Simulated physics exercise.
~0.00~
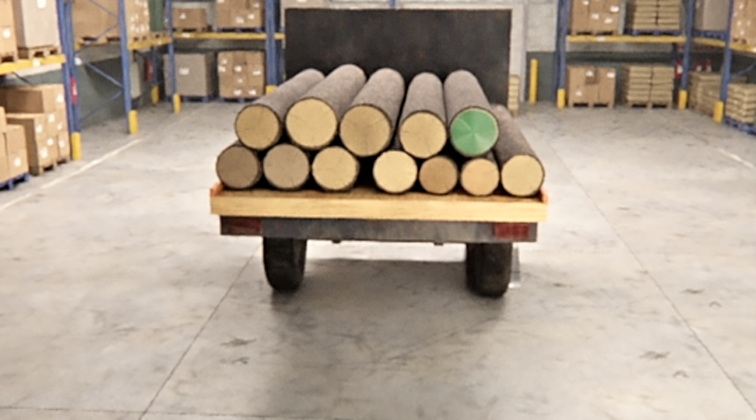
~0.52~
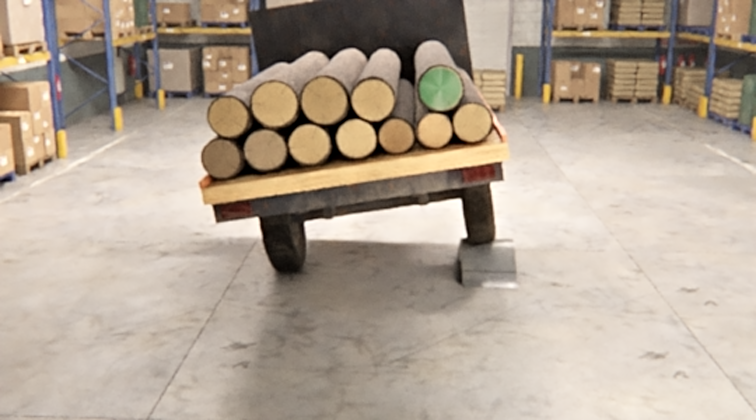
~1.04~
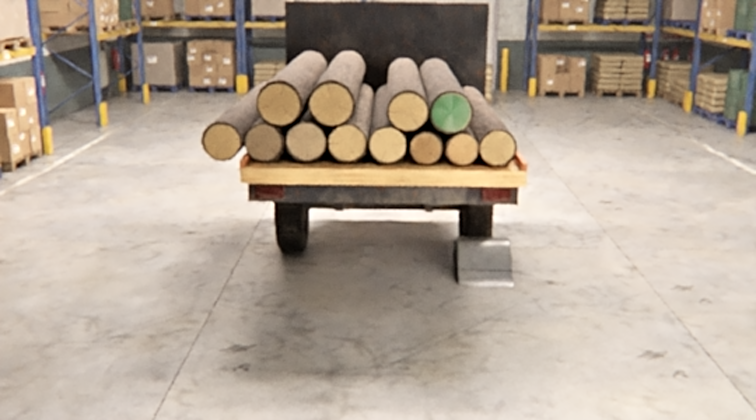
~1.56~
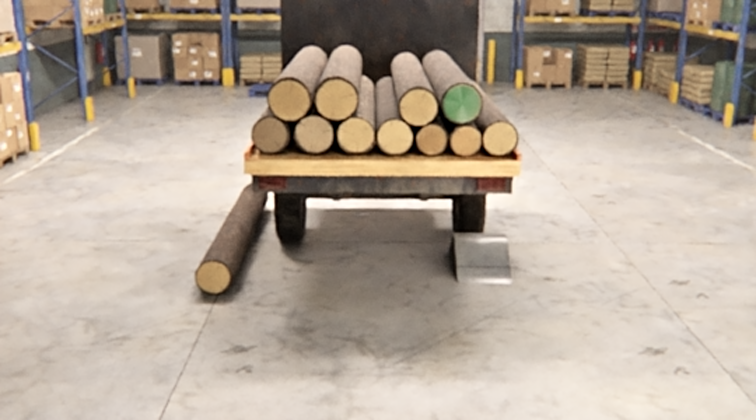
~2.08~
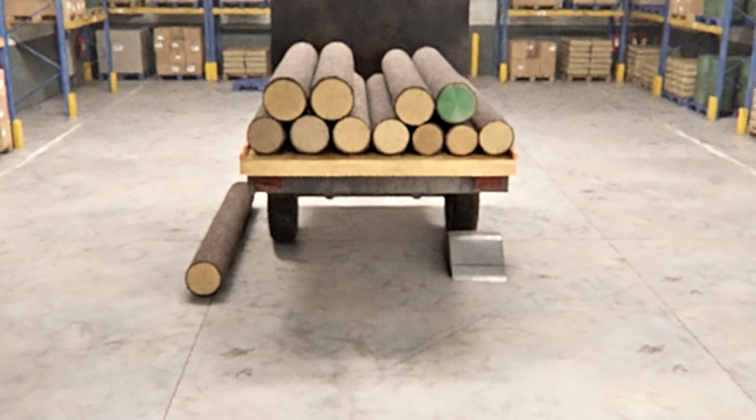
A log trailer tilts over a small ramp, levels, and drops one log on the left.
